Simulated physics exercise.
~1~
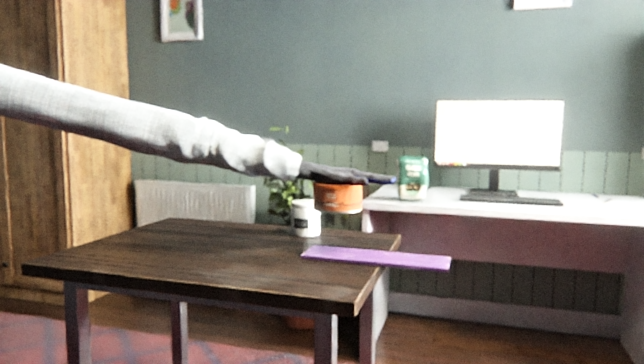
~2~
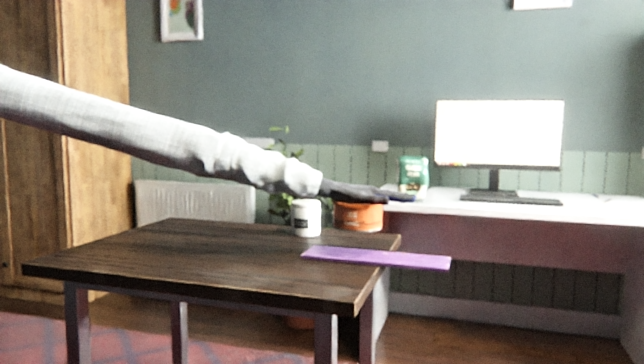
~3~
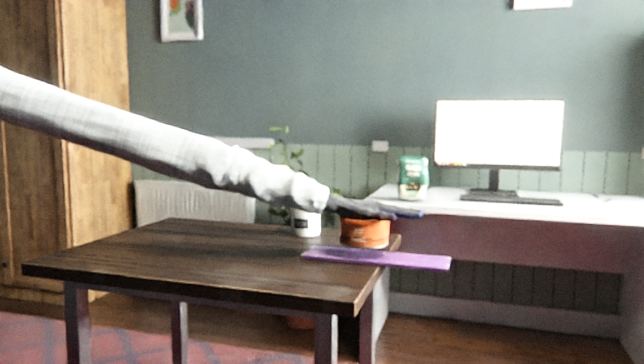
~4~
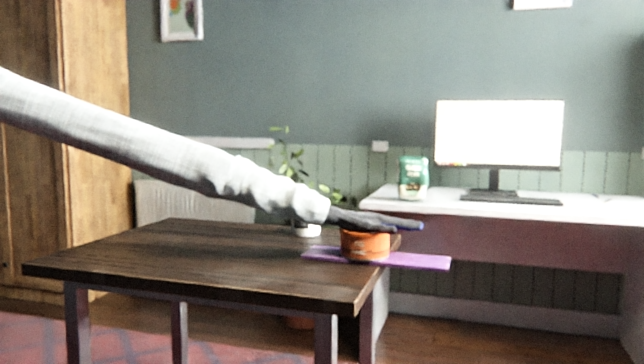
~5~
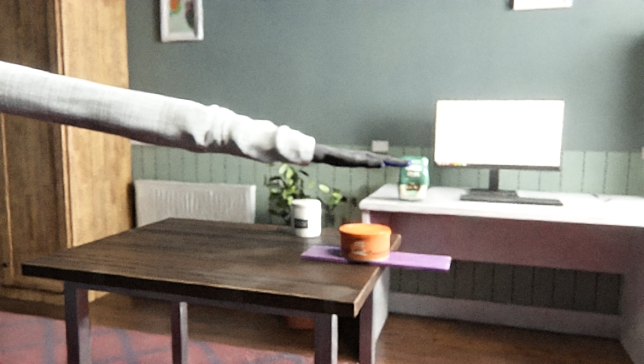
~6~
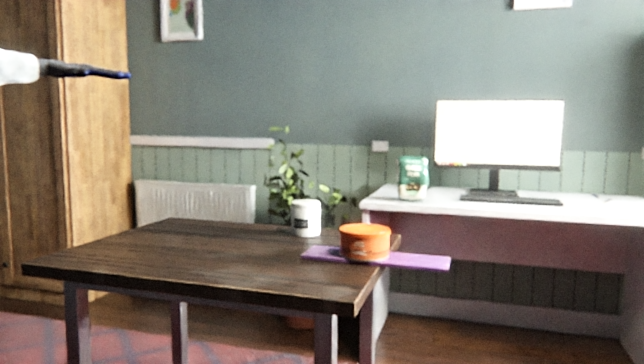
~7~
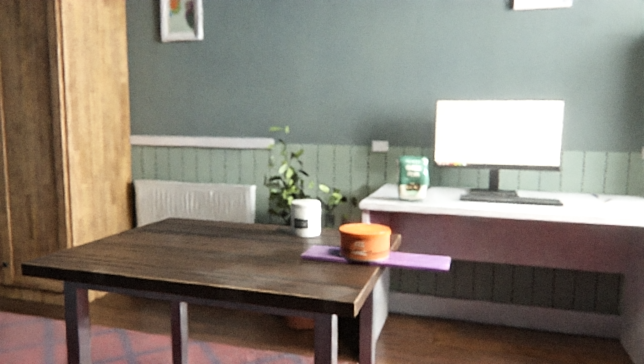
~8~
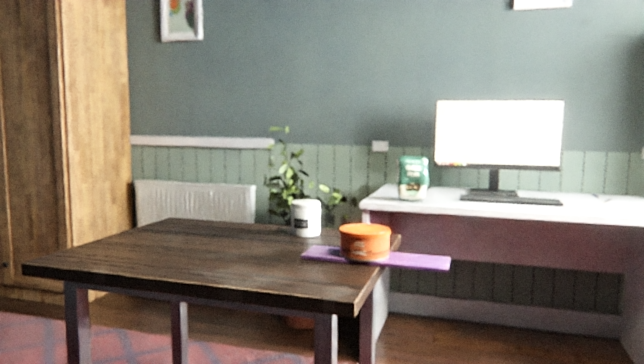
On a dark wooden table, a gloved hand lowers an orange tub onto an overhanging purple board and withdraws; everything stays put.
